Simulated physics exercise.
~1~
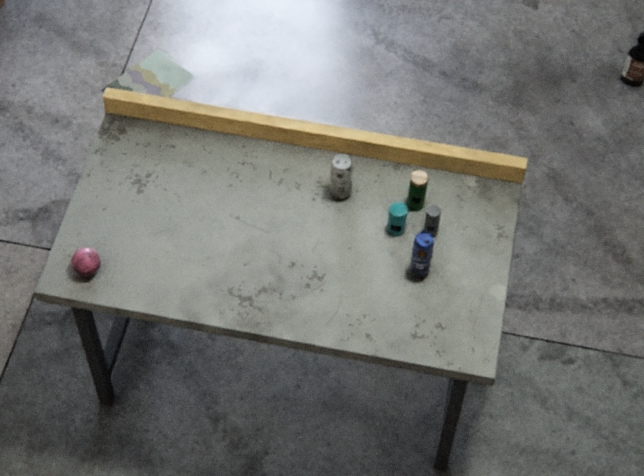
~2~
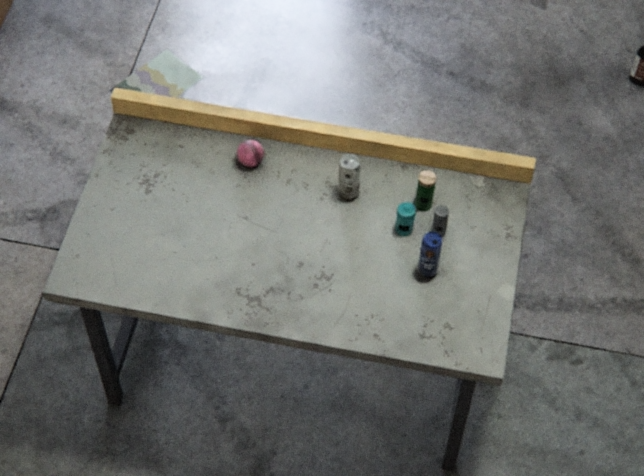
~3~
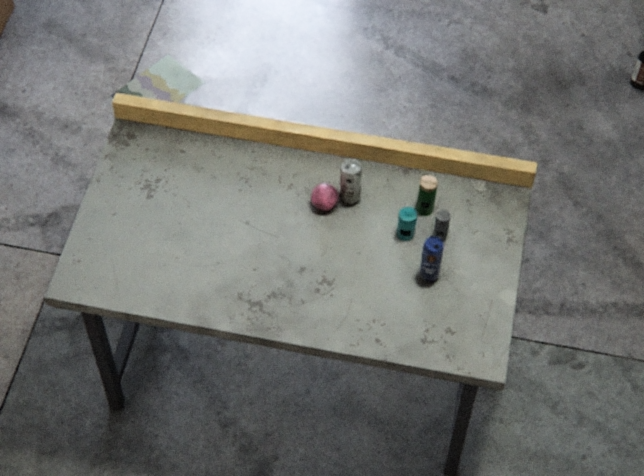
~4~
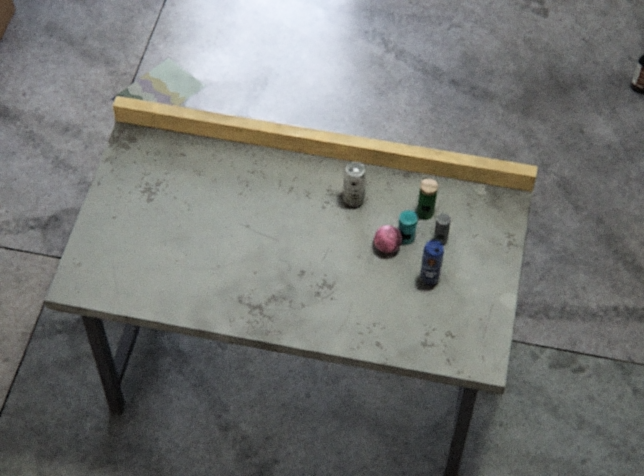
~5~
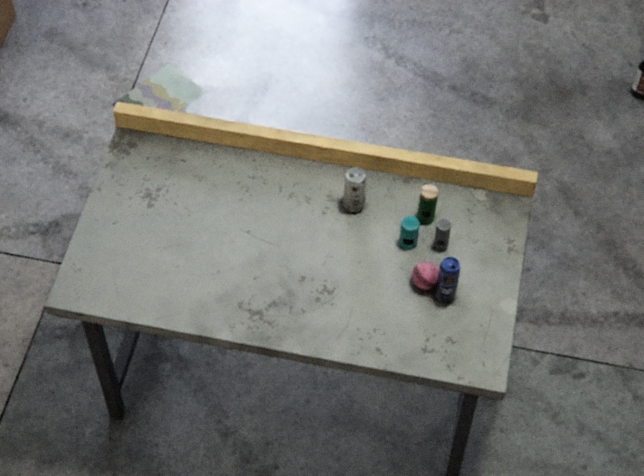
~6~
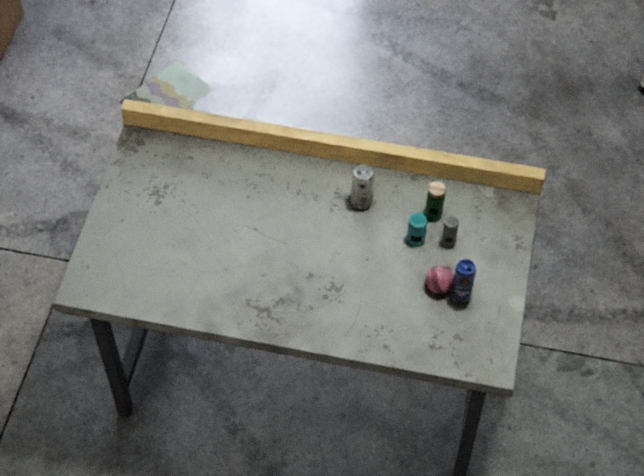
On a grey table, a pink ball rebounds off the batten and nudges the upright blue can rightward.
